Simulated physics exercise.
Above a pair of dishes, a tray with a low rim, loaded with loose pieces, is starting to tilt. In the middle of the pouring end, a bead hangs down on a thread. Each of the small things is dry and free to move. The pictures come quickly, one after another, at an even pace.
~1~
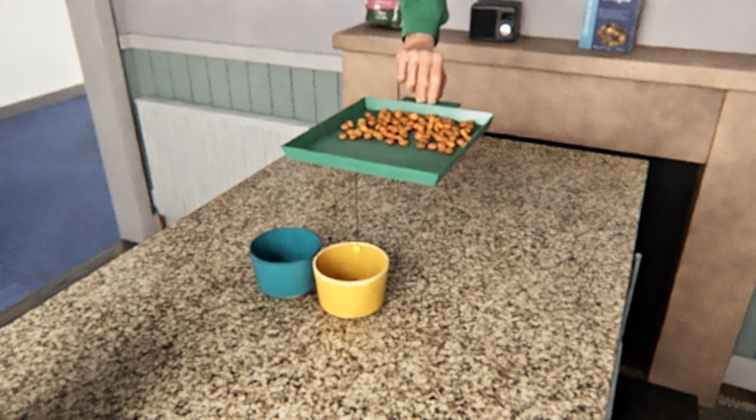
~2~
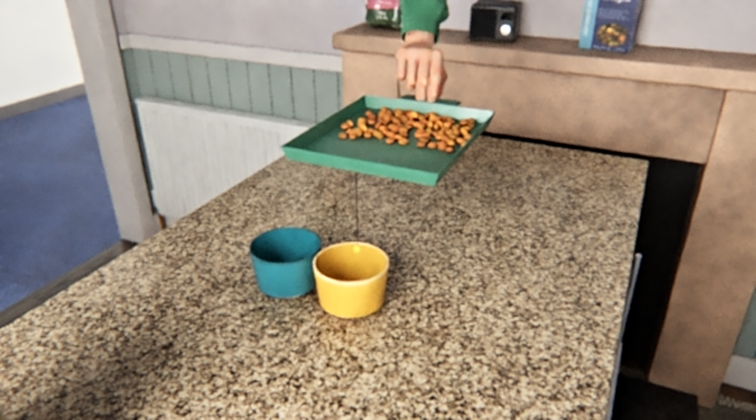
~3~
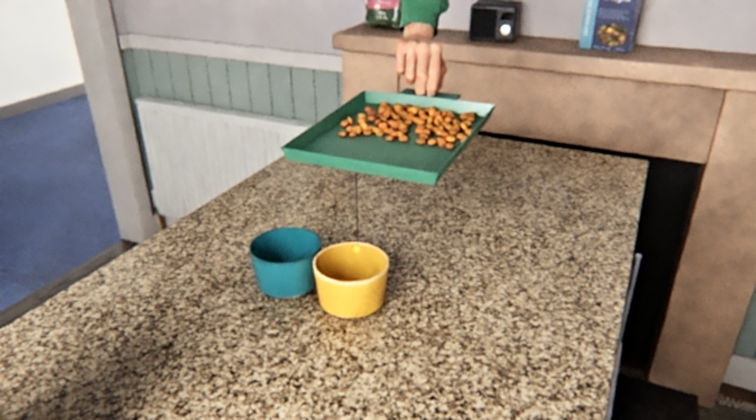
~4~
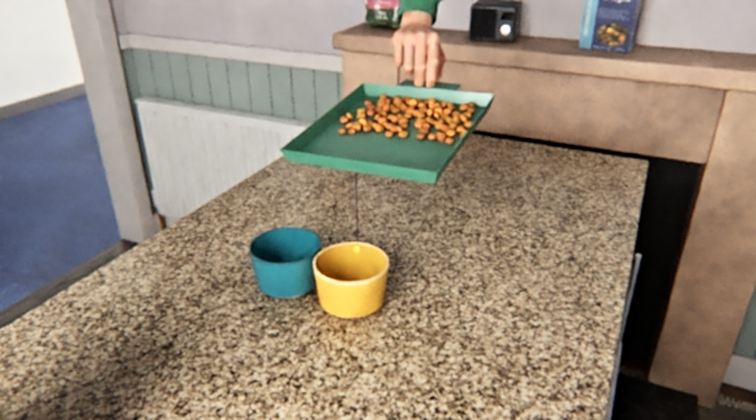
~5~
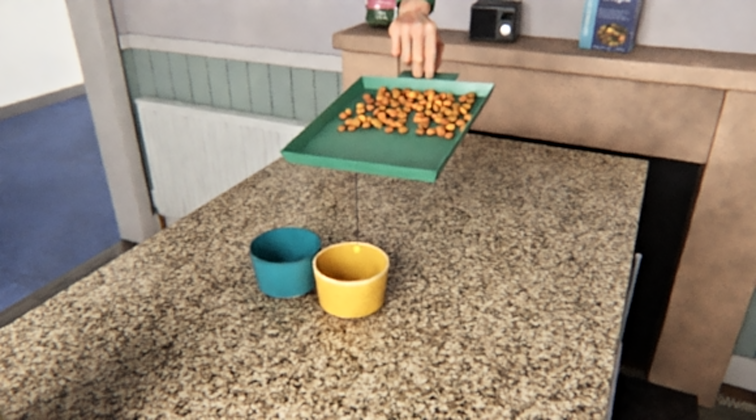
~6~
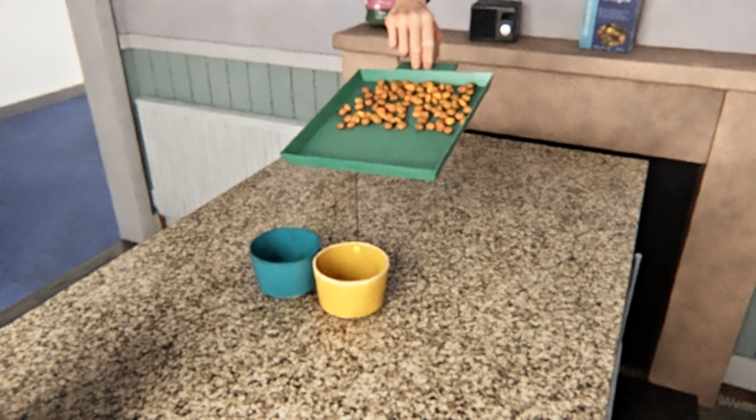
A green tray of small brown pieces, held at its far edge by a hand in a green sleeve, tilts gradually as the hand lifts that edge slightly, the near edge staying almost in place. Below it, a teal dish on the left and a yellow one on the right sit on a speckled stone counter, a thin thread hanging behind them. The view, from above in a room with a mantelpiece behind, stays still.
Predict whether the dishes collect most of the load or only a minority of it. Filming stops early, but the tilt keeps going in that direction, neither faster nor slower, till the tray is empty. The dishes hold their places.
The dishes will gather the main share.
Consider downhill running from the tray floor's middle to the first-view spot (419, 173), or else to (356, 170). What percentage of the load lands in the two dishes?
In turn some 0 and 30 per cent.
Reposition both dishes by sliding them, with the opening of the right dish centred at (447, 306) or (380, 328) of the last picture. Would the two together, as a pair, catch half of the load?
Short of half, then short of half.
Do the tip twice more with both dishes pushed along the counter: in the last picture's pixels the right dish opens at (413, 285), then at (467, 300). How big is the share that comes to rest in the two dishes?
It would be near 40 per cent first and near 10 per cent second.
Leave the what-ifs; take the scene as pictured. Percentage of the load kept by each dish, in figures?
Split in per cent - left dish 40, right dish 20.
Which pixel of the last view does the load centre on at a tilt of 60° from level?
The load is centred around (321, 163).
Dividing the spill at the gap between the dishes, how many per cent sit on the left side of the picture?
90 in a hundred, roughly.
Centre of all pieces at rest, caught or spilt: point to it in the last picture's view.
(301, 285).
Just after the last frame, tray tipped steeply; the larger part on the tray; just a few in the left dish; roughly a quarter in the air.
A moment on, tray tipped past a quarter turn; roughly a third on the tray; about a tenth in the right dish; roughly a quarter in the left dish; about a tenth outside both; roughly a quarter in the air.
Further on, tray tipped past a quarter turn; roughly a quarter in the right dish; roughly half in the left dish; roughly a third outside both.
When it is over, tray tipped past a quarter turn; roughly a quarter in the right dish; roughly half in the left dish; roughly a third outside both.
